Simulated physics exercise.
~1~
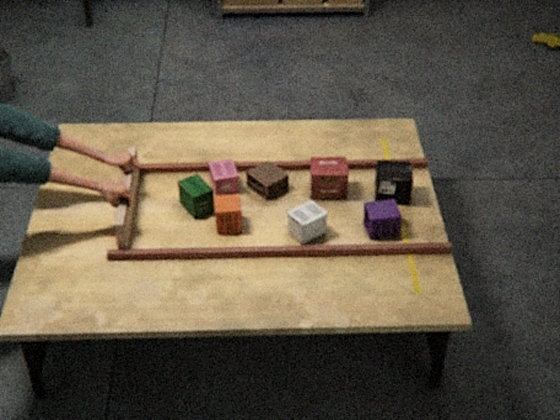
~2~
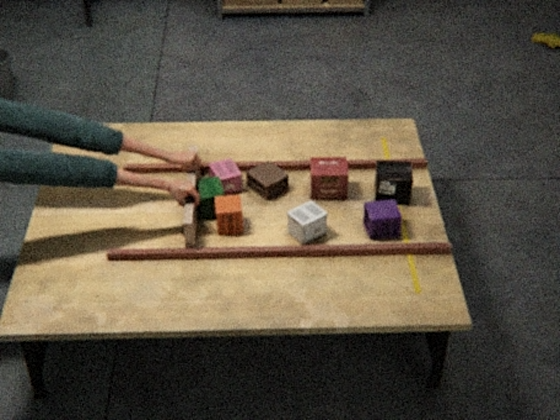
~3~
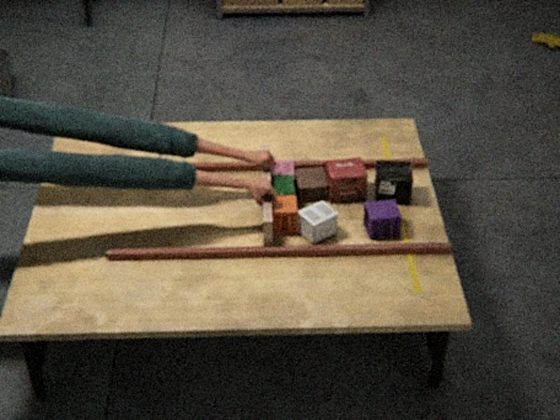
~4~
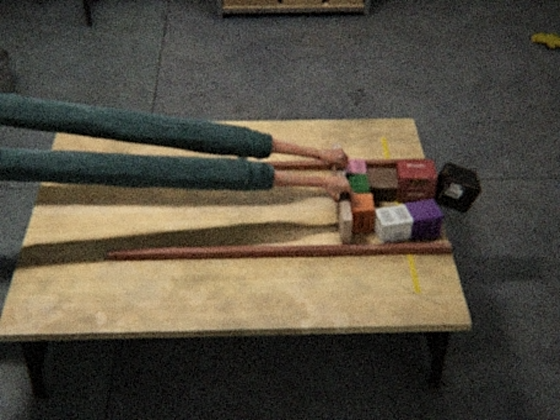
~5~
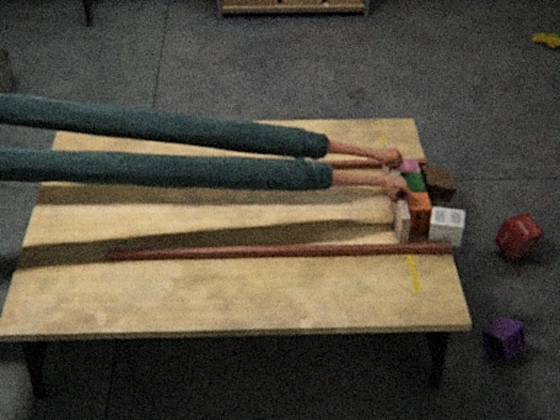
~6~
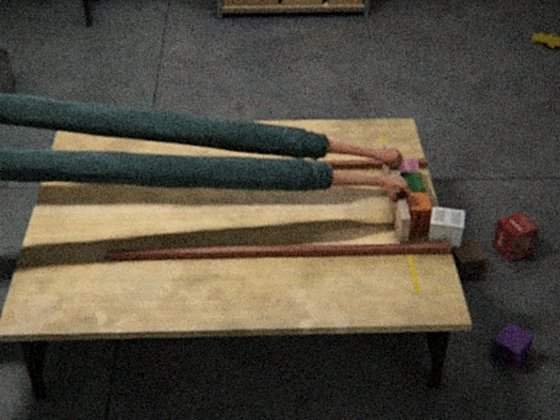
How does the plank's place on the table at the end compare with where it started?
The plank starts near the left side of the table, to the left of all the boxes. By the end it is close to the table's right edge.
